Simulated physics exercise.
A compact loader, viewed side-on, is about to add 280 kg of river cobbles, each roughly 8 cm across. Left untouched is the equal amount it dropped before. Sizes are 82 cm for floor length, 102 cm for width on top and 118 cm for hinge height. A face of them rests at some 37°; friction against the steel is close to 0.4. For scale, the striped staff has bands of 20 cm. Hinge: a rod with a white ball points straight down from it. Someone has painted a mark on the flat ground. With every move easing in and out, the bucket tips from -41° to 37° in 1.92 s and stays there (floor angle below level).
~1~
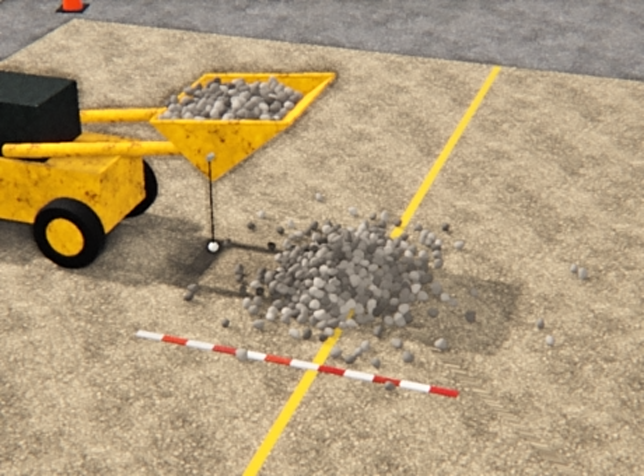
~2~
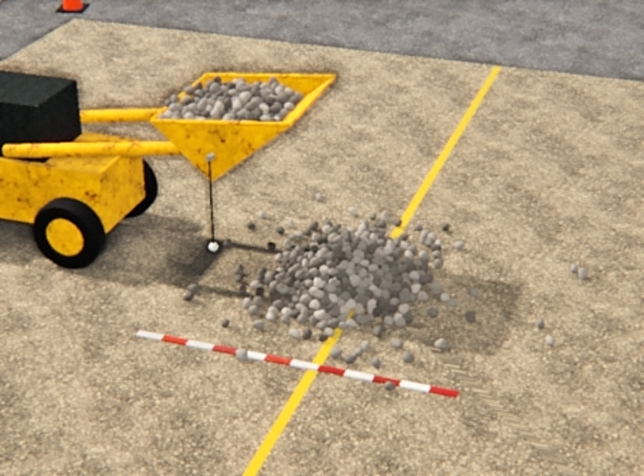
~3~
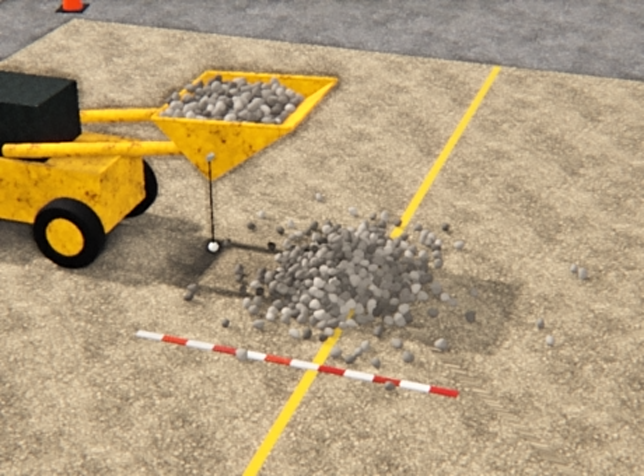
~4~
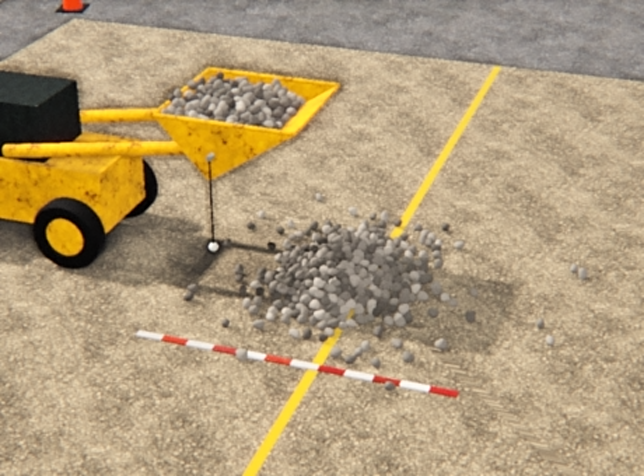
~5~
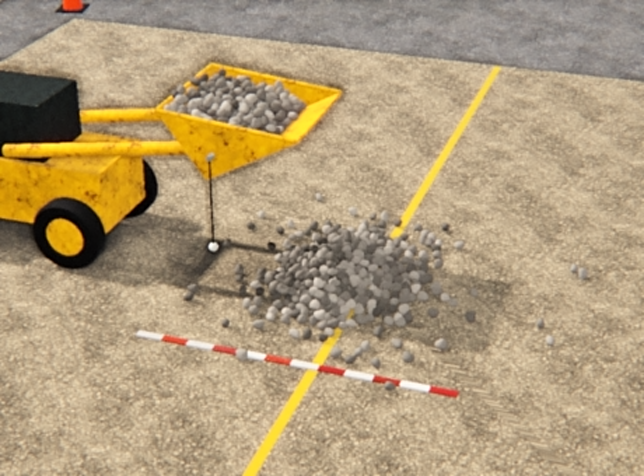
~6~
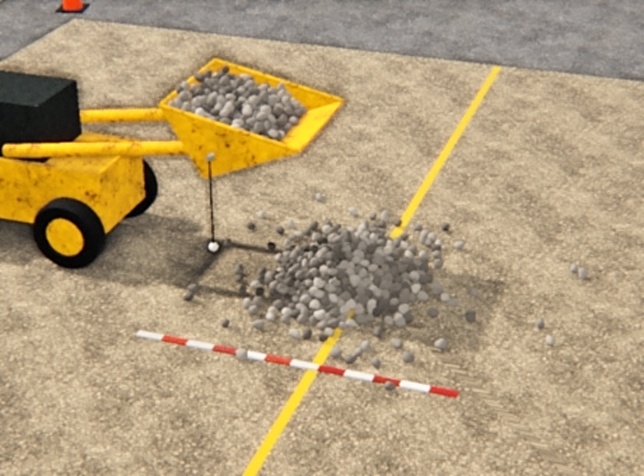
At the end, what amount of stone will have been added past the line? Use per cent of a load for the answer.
Close to 44 parts in a hundred.
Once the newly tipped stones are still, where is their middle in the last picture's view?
Their centre ends up near (352, 266).
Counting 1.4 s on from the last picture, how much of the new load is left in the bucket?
Around 30 per cent of the load is still inside.
Then, 0.8 s after the last picture the floor is at 25°; in per cent of one load, 98 in the bucket, 73 short of the line, 29 past the line; the foremost stones are at (512, 307).
Then, 1.4 s after the last picture the floor is at 37°; in per cent of one load, 29 in the bucket, 132 short of the line, 40 past the line; the foremost stones are at (512, 307).
Then, 1.8 s after the last picture the floor is at 37°; in per cent of one load, 0 in the bucket, 135 short of the line, 64 past the line; the foremost stones are at (513, 310).
Then, 4.2 s after the last picture the floor is at 37°; in per cent of one load, 0 in the bucket, 126 short of the line, 74 past the line; the foremost stones are at (536, 301). Net gain past the line, 44.
